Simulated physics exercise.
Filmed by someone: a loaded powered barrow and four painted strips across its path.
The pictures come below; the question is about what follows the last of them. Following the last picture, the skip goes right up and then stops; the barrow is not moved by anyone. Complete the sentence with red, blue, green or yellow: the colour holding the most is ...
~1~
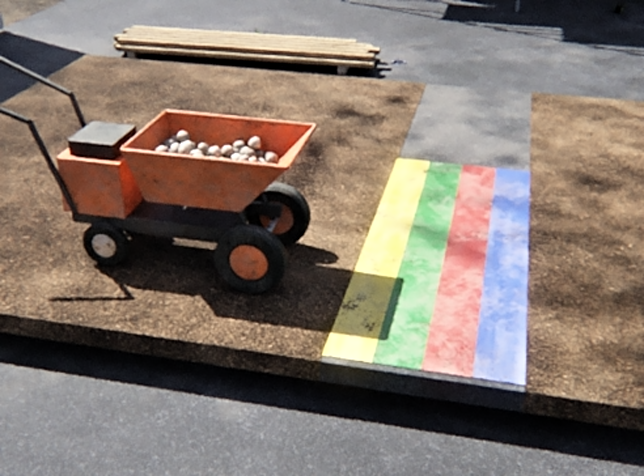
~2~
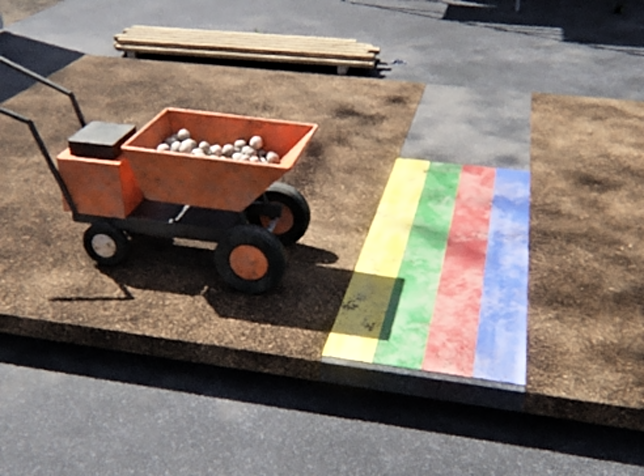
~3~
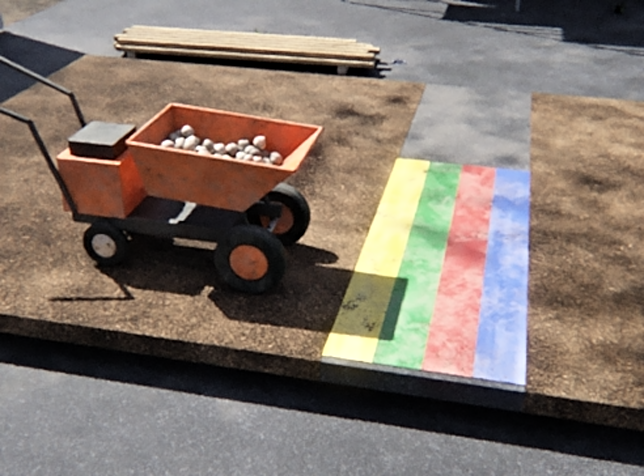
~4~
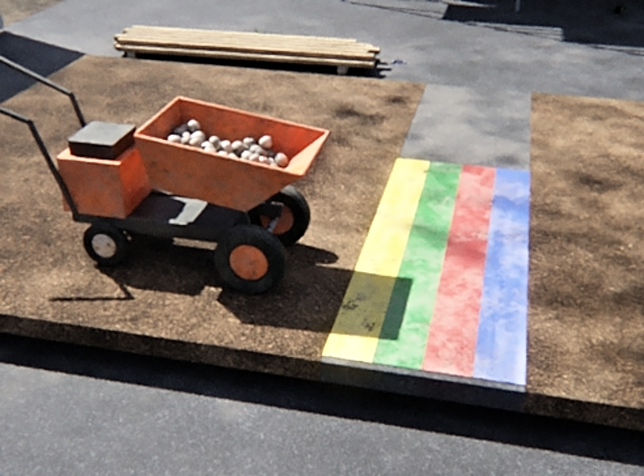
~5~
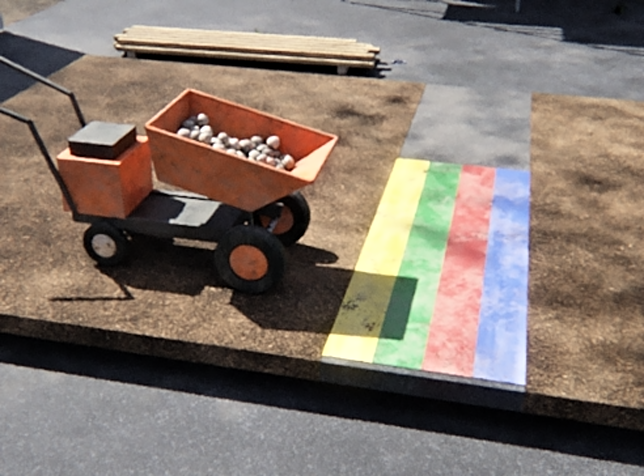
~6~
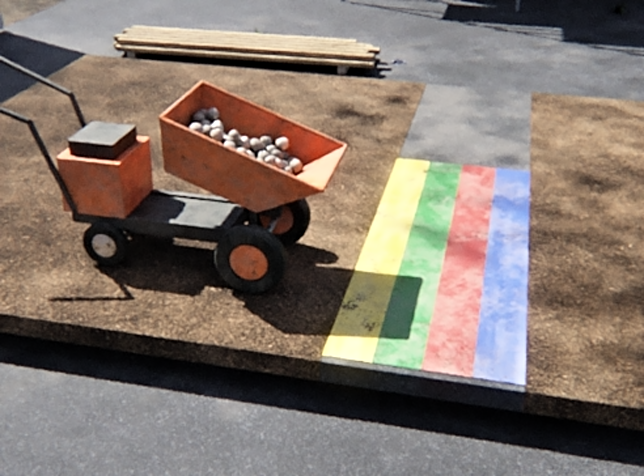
The colour holding the most is green.
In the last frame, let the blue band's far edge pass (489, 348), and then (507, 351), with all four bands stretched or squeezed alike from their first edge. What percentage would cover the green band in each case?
The first gives around 30 per cent, the second around 30 per cent.
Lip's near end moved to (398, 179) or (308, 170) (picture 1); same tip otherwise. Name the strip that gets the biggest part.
On the first try it comes out as that blue strip, and on the second as the green one.
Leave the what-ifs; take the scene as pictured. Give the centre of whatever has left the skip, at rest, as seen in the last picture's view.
Once it all stops, the middle lies near (416, 281).
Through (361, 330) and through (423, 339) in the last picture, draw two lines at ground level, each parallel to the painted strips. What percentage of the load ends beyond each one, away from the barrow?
I'd say about 70 and about 20 in a hundred.
Shortly afterwards, skip tipped steeply; the whole lot in the skip.
Next, skip tipped right over; near two thirds in the skip; a little over the yellow strip; near a quarter over the green strip; only a few over the red strip.
Some moments later, skip tipped right over; near a quarter in the skip; near a quarter over the yellow strip; near a third over the green strip; a little over the red strip; only a few over the blue strip; only a few off the paint.
In the end, skip tipped right over; near a quarter in the skip; near a quarter over the yellow strip; near a third over the green strip; a little over the red strip; only a few over the blue strip; only a few off the paint.
